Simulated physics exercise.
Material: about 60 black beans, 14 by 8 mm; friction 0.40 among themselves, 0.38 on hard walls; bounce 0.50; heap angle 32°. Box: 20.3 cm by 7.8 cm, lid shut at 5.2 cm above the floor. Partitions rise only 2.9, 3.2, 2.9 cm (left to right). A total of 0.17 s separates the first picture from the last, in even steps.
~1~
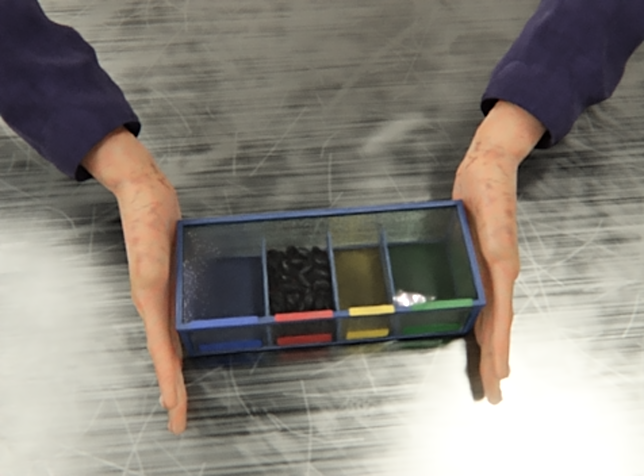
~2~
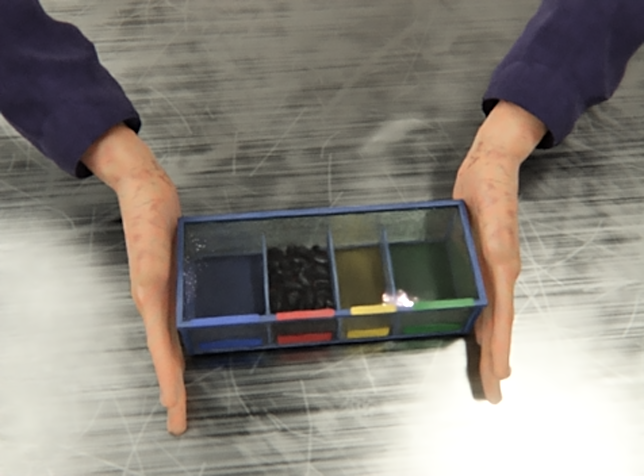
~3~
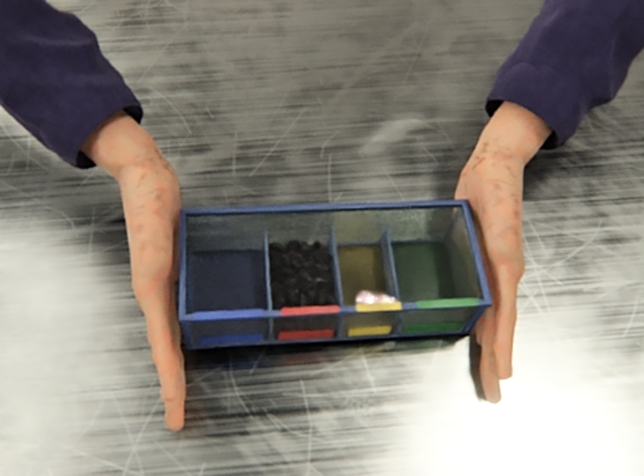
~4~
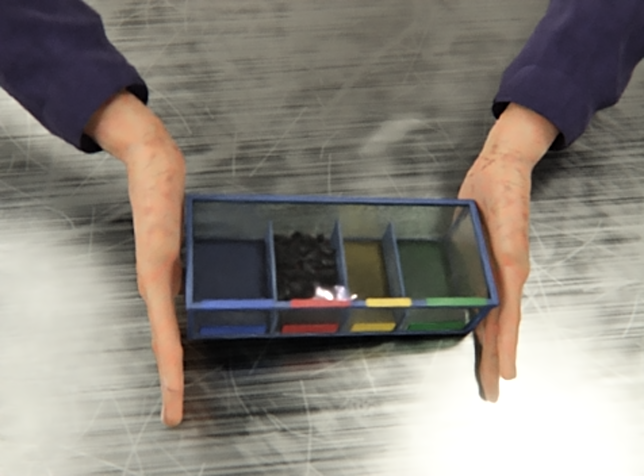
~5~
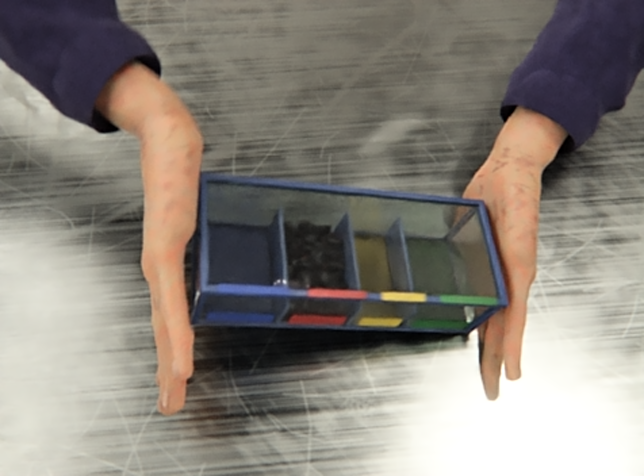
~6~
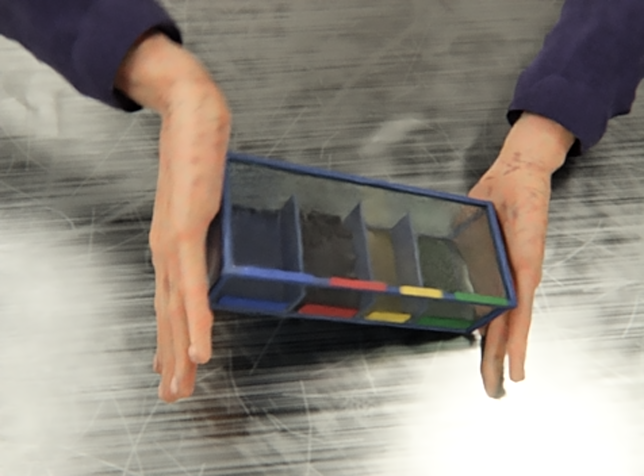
Two hands hold a clear divided box of black beans and raise its left end.
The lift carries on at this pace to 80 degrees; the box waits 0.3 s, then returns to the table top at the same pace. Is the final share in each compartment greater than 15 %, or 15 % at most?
My prediction: Red compartment: Holds a share past the limit; blue compartment: Holds a share within the limit; green compartment: Holds a share past the limit; yellow compartment: Holds a share within the limit.
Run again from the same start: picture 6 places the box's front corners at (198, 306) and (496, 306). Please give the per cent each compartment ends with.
Per cent by compartment: Red 75, blue 0, green 25, yellow 0.
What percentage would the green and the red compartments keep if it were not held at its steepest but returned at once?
Green keeps 50% and red keeps 40%.
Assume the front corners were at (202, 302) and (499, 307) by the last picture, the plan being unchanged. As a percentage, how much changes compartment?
Estimate: Near 30 %.
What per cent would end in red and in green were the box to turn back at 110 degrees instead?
Red 0 %, green 100 %.
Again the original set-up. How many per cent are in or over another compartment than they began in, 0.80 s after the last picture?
It comes to some 50 per cent.
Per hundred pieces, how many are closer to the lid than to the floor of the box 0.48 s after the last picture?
Roughly 40 per cent.
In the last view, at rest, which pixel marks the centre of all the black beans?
Somewhere near (327, 294) in the last picture.
Then, 0.48 s after the last picture, tilt 80 degrees; red 55 %, green 45 %.
Then, 0.80 s after the last picture, tilt 49 degrees; red 50 %, green 45 %.
Then, 1.22 s after the last picture, tilt 0 degrees; red 50 %, green 50 %.
In the end, red 50 %, blue 0 %, green 50 %, yellow 0 %.
